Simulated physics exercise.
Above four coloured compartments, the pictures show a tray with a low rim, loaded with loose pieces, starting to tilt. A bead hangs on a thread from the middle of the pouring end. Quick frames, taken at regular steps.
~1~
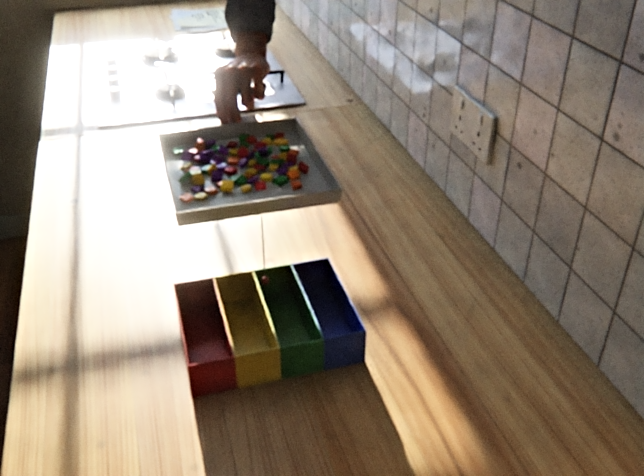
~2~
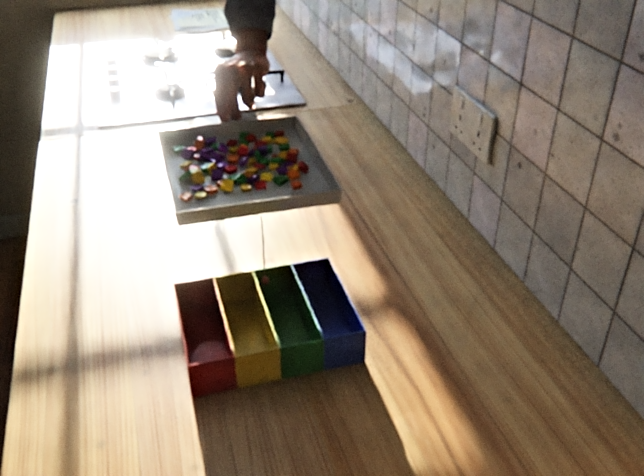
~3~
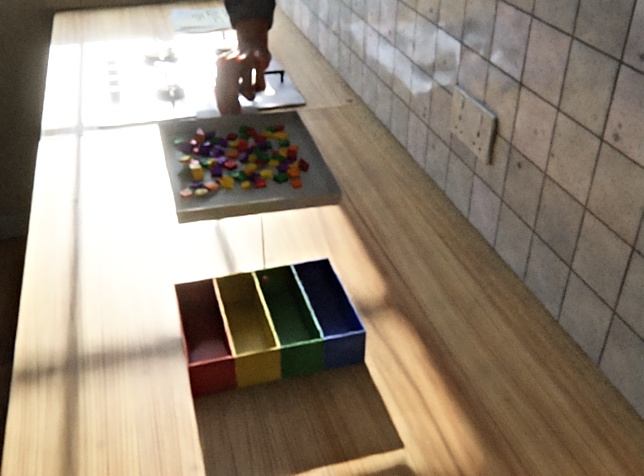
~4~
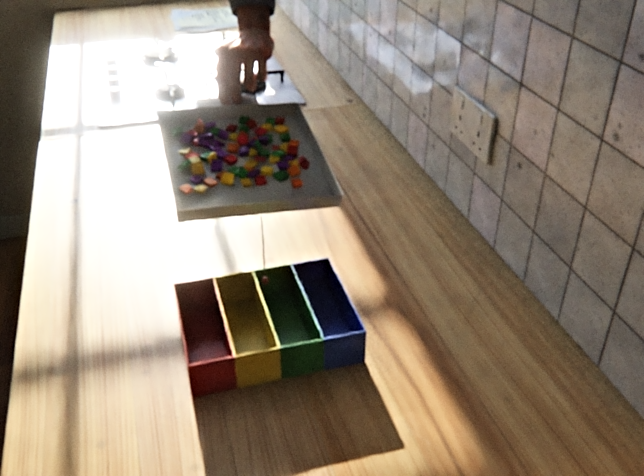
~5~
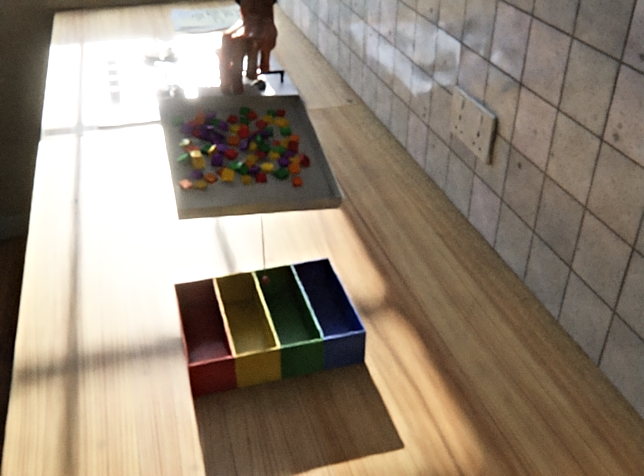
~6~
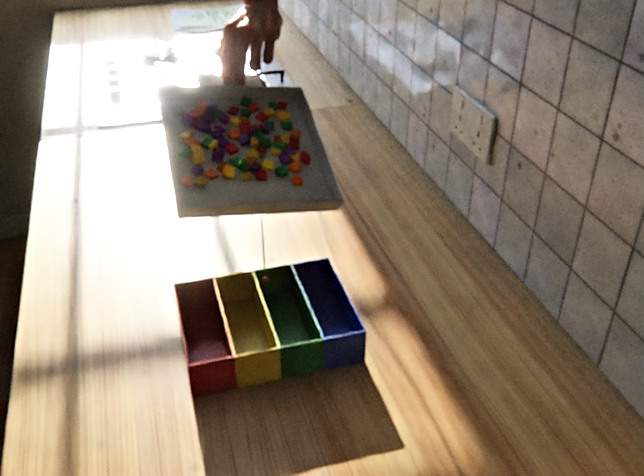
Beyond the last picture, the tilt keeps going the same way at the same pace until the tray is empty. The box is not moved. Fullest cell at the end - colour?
Blue.
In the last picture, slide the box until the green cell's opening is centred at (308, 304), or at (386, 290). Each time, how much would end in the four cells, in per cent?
Estimate: 100 % first, 90 % second.
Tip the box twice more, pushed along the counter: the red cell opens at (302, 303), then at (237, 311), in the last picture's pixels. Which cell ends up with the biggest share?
So the first one goes to the yellow cell and the second to the cell in green.
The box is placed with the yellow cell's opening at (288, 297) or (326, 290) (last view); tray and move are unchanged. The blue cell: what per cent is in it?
You'd get near 10 per cent and afterwards near 0 per cent.
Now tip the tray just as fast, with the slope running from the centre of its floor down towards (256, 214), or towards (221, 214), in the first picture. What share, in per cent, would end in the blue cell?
You'd get 20 per cent the first time and 0 per cent the second time.
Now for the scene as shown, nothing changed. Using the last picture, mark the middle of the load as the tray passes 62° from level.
Load centre: Approx. (288, 181).
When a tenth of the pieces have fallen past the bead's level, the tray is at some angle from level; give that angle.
Somewhere near 85°.
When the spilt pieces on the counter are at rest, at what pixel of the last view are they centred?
Near (384, 292).
Soon, tray tipped steeply; all on the tray.
A while on, tray tipped right over; most on the tray; a small part in the blue cell; a stray few in the yellow cell; a small part falling or outside the box.
Towards the end, tray tipped past a quarter turn; about two thirds in the blue cell; about a quarter in the green cell; a small part in the yellow cell; a small part falling or outside the box.
Finally, tray tipped past a quarter turn; about two thirds in the blue cell; about a quarter in the green cell; a small part in the yellow cell; none in the red cell; a small part outside the box.
